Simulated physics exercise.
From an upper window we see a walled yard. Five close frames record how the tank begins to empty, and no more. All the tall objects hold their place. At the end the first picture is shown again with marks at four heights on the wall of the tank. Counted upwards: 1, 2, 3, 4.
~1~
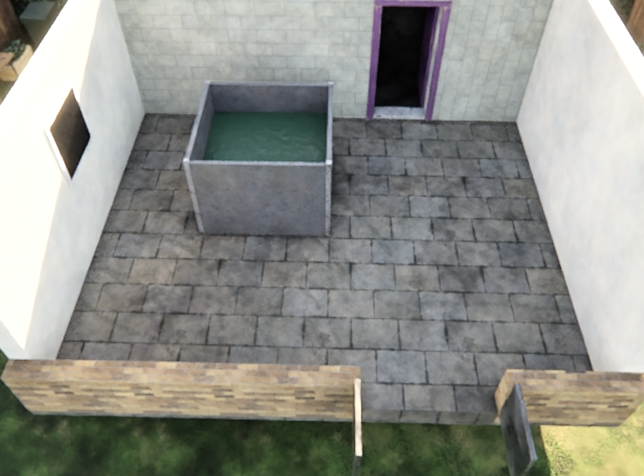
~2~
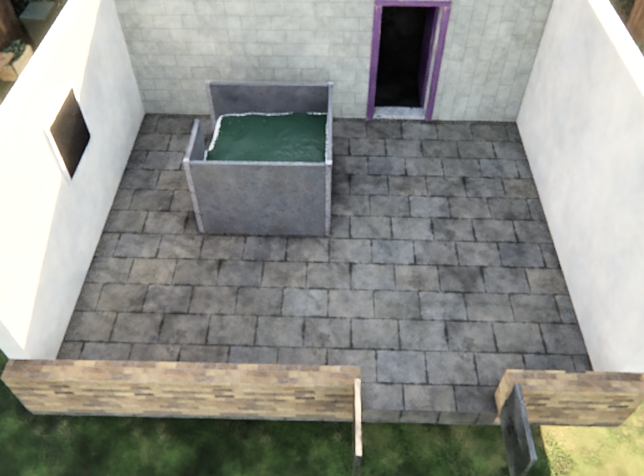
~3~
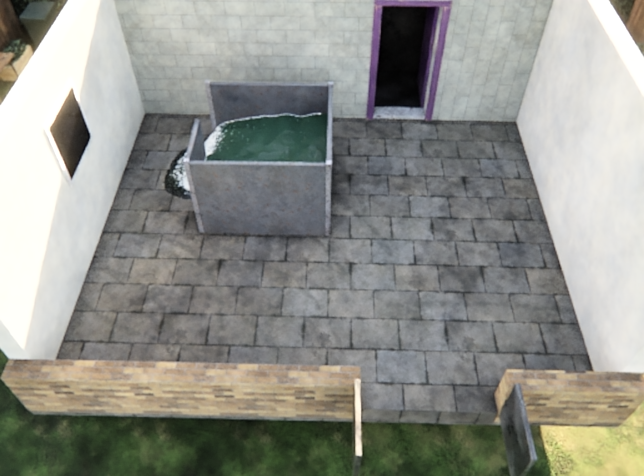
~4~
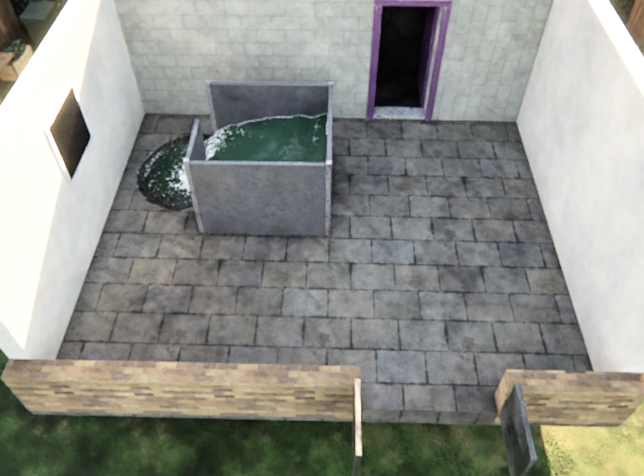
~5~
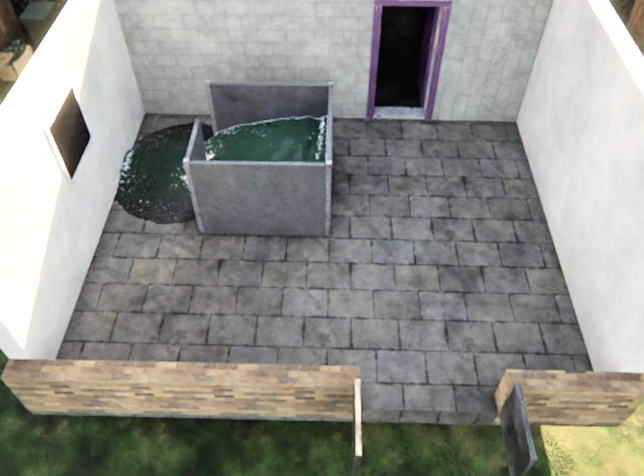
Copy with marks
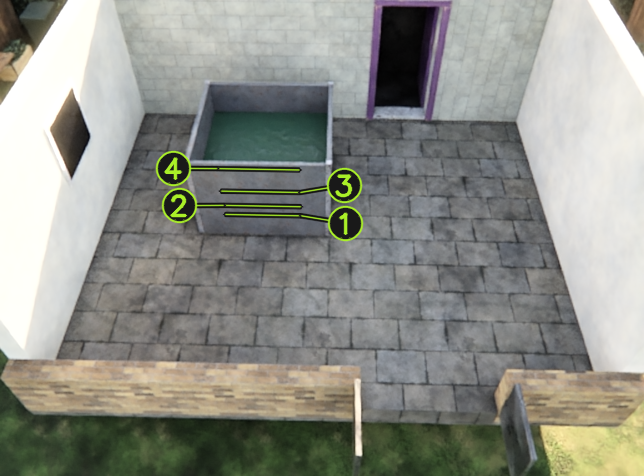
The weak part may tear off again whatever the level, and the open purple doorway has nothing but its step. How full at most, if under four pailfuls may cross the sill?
3.
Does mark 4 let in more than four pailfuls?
Yes, it does.
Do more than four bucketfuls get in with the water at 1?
No, that is safe.
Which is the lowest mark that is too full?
4 it is.
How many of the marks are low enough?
Three.
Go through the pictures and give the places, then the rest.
Water in the tank at rest, its middle at (266, 147); foot of the purple doorway at (399, 119); open gate at (434, 366).
Water covers 1 % of the ground, its front hidden from here.
Water covers 3 % of the ground and shows as far out as (173, 189).
Water covers 5 % of the ground and shows as far out as (142, 175).
Water covers 9 % of the ground and shows as far out as (117, 190).
On the marked copy, 1 at (263, 215); 2 at (262, 206); 3 at (260, 191); 4 at (258, 169); from the bottom up 1, 2, 3, 4.
With 1, nothing gets over.
With 2, nothing gets over.
With 3, a splash gets over, under a bucket.
With 4, about 10 bucketfuls get in.
